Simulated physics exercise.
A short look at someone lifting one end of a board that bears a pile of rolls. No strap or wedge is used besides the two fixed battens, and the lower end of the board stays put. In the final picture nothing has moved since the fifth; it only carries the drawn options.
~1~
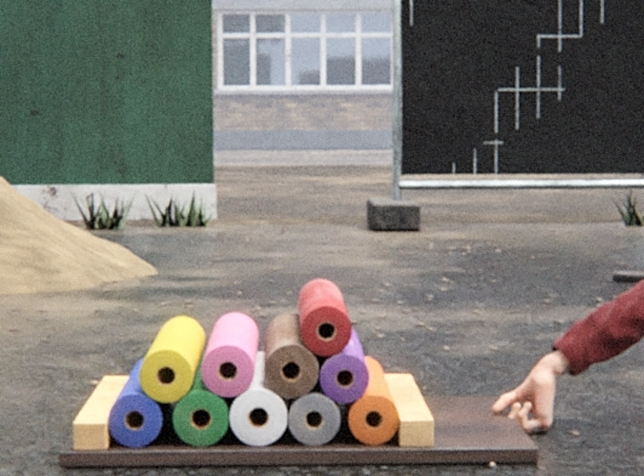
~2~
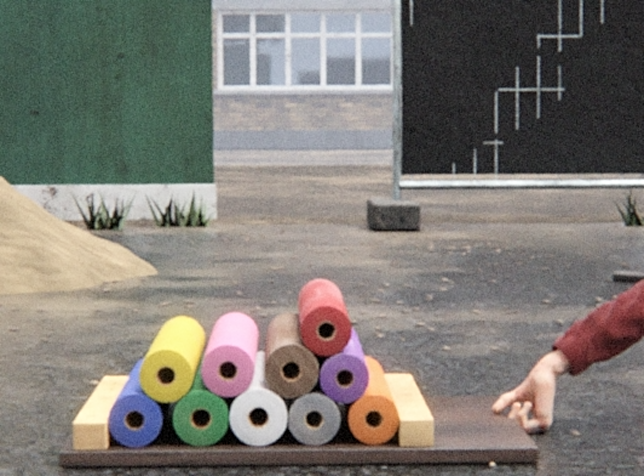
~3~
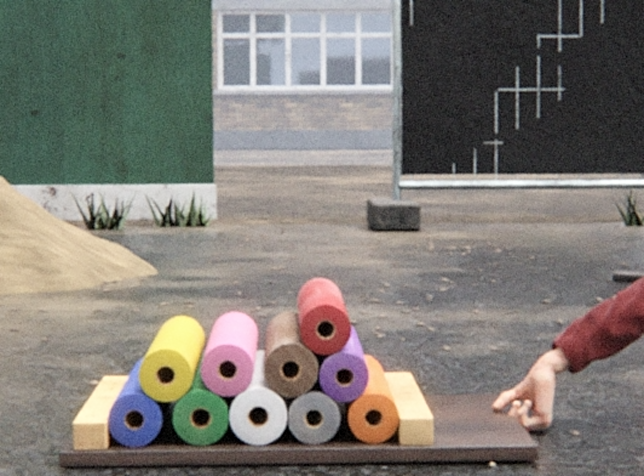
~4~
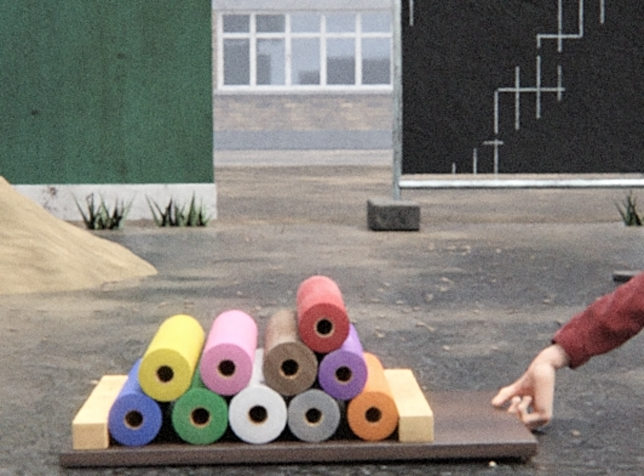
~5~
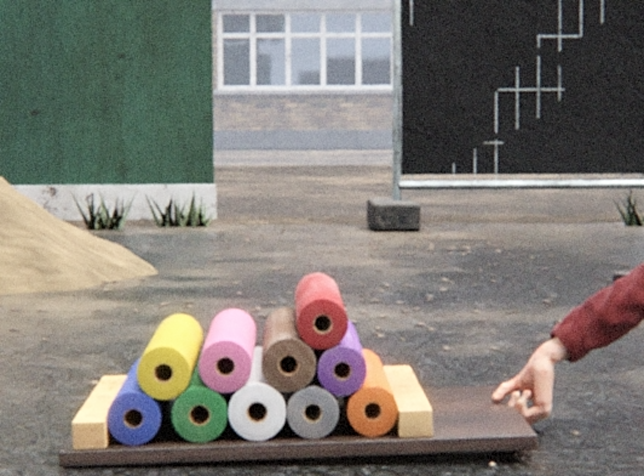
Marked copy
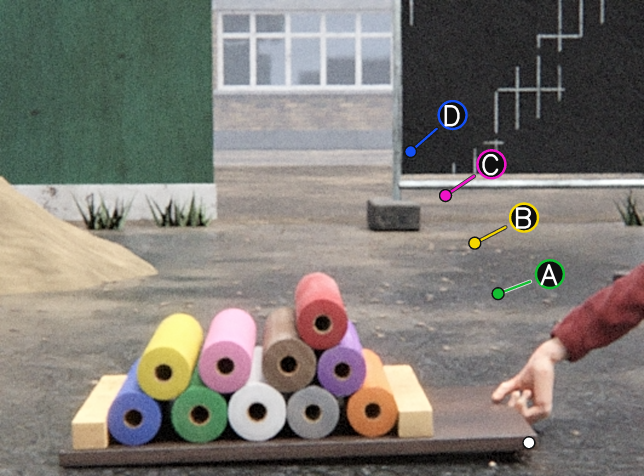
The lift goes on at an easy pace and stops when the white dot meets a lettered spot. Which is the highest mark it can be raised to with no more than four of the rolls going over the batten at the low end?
It can be raised to B.
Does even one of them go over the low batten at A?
No, at A.
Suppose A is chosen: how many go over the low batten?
The count is none.
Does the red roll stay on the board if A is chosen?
Yes, with A.
On the marked copy, A at (498, 294); B at (475, 243); C at (446, 196); D at (411, 151); the white dot at (529, 442).
Taking B. A third of the way, board at 16°.
Two thirds of the way, board at 27°.
When it is over, board at 27°, none over the low batten.
As for the rest, A none over the low batten; C five over the low batten; D five over the low batten.
